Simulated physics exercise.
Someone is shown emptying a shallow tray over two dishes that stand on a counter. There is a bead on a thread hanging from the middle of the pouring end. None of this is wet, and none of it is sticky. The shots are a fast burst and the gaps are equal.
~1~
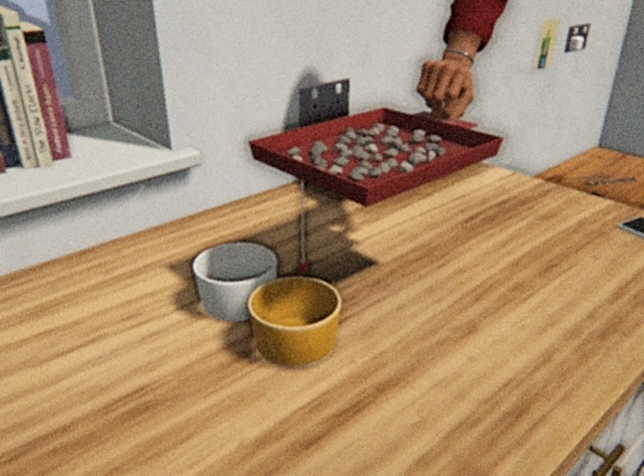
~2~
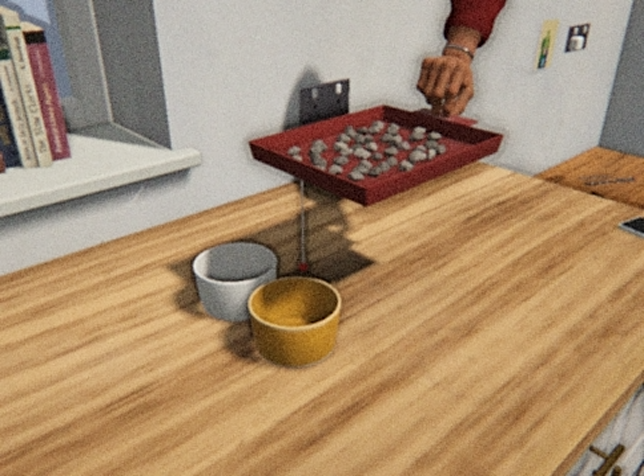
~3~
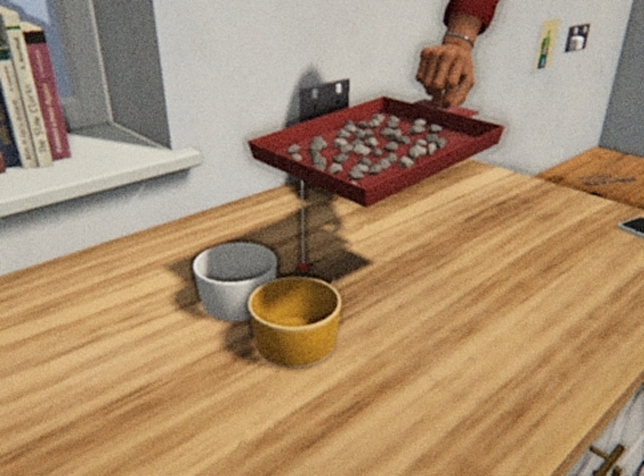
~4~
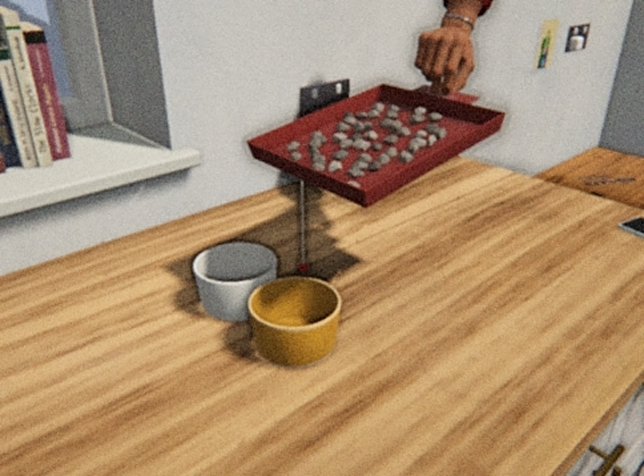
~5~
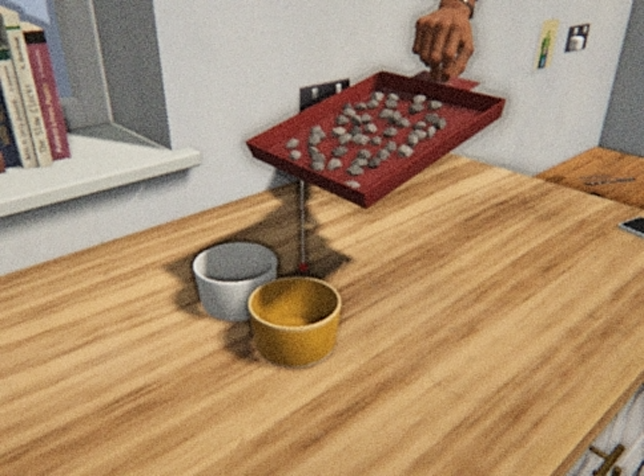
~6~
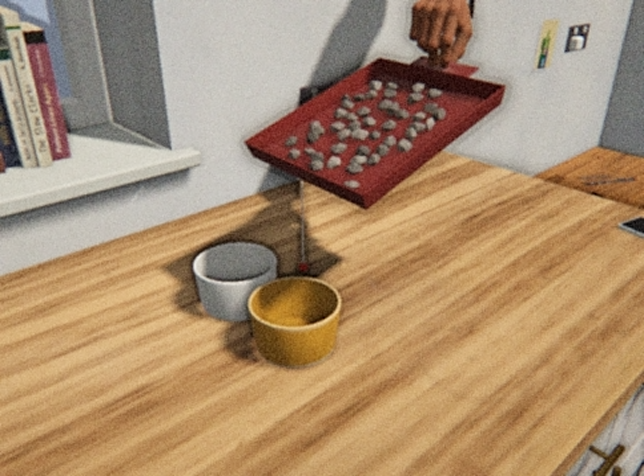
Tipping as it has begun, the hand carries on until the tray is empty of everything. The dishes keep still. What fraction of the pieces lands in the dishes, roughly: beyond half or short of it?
Beyond half.
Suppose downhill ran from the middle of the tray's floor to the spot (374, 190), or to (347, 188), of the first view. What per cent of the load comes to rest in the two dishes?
I'd say some 10 in a hundred at first, then 50 in a hundred.
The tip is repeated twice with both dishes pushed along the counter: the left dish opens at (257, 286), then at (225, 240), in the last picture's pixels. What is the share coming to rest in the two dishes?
I'd say about 80 percent, followed by about 10 percent.
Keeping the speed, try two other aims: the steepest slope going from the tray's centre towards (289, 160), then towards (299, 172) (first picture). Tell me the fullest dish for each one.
For the first place it's the left-side dish, for the second the left-side dish.
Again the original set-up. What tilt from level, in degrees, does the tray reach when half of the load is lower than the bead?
110°.
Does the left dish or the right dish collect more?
So the winner turns out to be the right-side one.
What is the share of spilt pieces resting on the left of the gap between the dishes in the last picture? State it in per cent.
I'd say some 60 in a hundred.
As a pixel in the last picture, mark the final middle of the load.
Close to (288, 345) in the last picture.
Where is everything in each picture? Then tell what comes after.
The first picture shows corners of the pouring end near (253, 141) and (367, 186), level; middle of the load near (371, 149), bits of gravel; left dish near (203, 293); right dish near (259, 337); bead on its thread near (303, 267).
The second picture shows corners of the pouring end near (253, 141) and (367, 186), level; middle of the load near (371, 147).
The third picture shows corners of the pouring end near (252, 141) and (366, 187), tipped barely, level across its low end; middle of the load near (371, 143).
The fourth picture shows corners of the pouring end near (251, 141) and (365, 188), tipped a little, level across its low end; middle of the load near (371, 136).
The fifth picture shows corners of the pouring end near (250, 141) and (364, 190), tipped a little, level across its low end; middle of the load near (370, 129).
The sixth picture shows corners of the pouring end near (248, 141) and (363, 192), tipped clearly, level across its low end; middle of the load near (369, 122); left dish near (203, 293); right dish near (259, 337).
Shortly afterwards, tray tipped steeply; all but a few on the tray; only a few in the air.
Next, tray tipped past a quarter turn; near half on the tray; a little in the right dish; only a few in the left dish; a little outside both; near a quarter in the air.
Some moments later, tray tipped past a quarter turn; near half in the right dish; a little in the left dish; near a third outside both.
In the end, tray tipped past a quarter turn; near half in the right dish; a little in the left dish; near a third outside both.
